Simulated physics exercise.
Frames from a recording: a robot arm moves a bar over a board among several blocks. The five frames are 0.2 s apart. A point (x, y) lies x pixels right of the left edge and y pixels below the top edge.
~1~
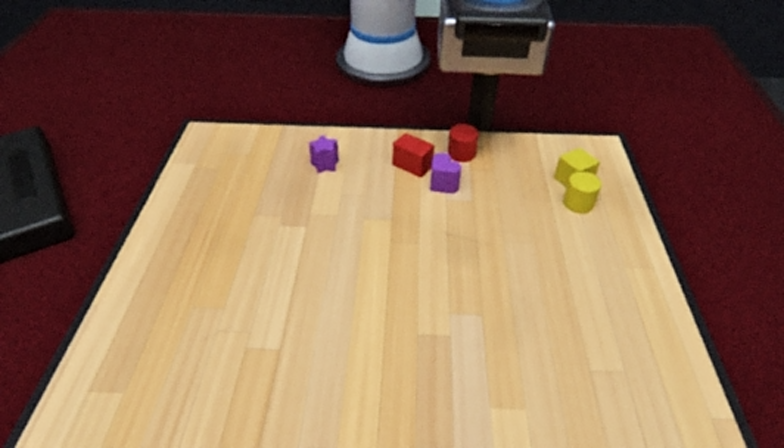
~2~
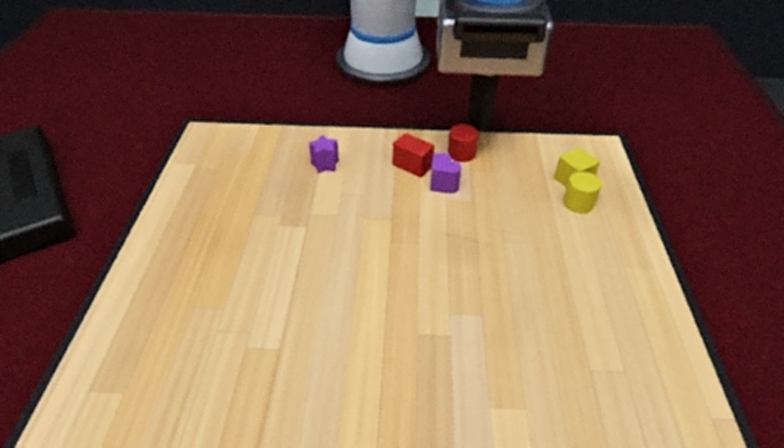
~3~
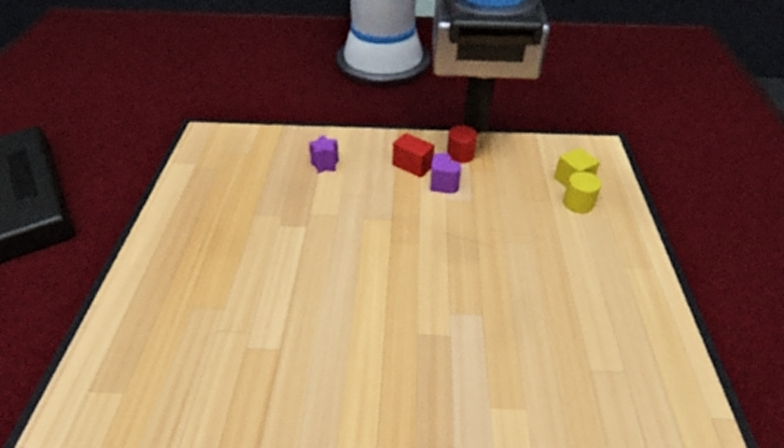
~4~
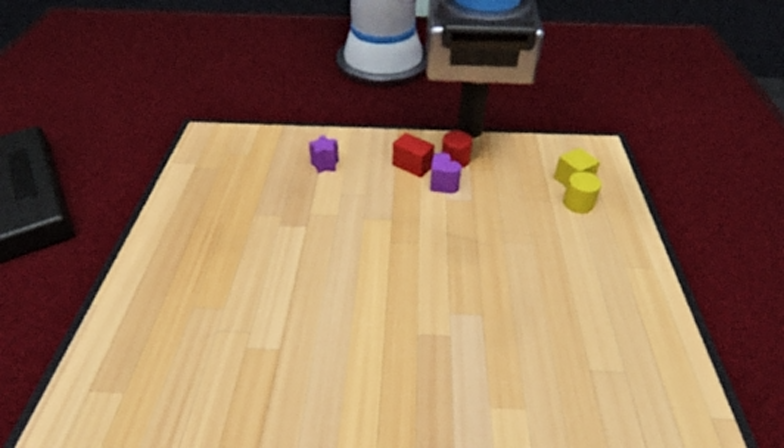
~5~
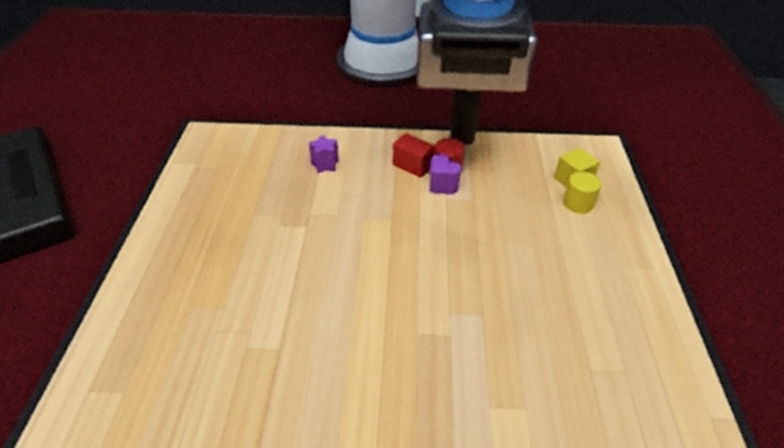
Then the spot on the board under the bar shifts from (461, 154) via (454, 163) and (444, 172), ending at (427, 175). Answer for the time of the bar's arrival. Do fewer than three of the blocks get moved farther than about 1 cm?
No, I don't think so.
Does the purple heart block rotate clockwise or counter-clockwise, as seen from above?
It turns counter-clockwise.
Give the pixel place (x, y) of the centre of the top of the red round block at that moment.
The spot you're after is about (416, 169) in the image.
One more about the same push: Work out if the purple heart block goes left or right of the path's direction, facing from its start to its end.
With start-to-end as forward, it shifts left.
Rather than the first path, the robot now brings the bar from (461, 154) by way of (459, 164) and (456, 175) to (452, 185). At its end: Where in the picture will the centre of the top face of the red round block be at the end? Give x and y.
So, by the moment the path ends, you'll find the top centre of the red round block at (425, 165).
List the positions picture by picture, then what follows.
Lower end of the bar (480, 123), tops of blocks, red oblong block (414, 144), purple heart block (445, 163), red round block (464, 132), in the first frame.
Bar (479, 124), blocks as before, in the second frame.
Bar (475, 127), red round block (463, 133), in the third frame.
Bar (470, 132), red round block (458, 138), in the fourth frame.
Bar (462, 139), red oblong block (414, 144), purple heart block (444, 164), red round block (450, 146), in the fifth frame.
On the path given first. Halfway along, bar (451, 153); red oblong block (405, 145), turned 30° clockwise; purple heart block (439, 176), turned 55° anticlockwise; red round block (435, 159).
At the end, bar (428, 160); red oblong block (400, 145), turned 45° clockwise; purple heart block (436, 183), turned 85° anticlockwise; red round block (416, 169).
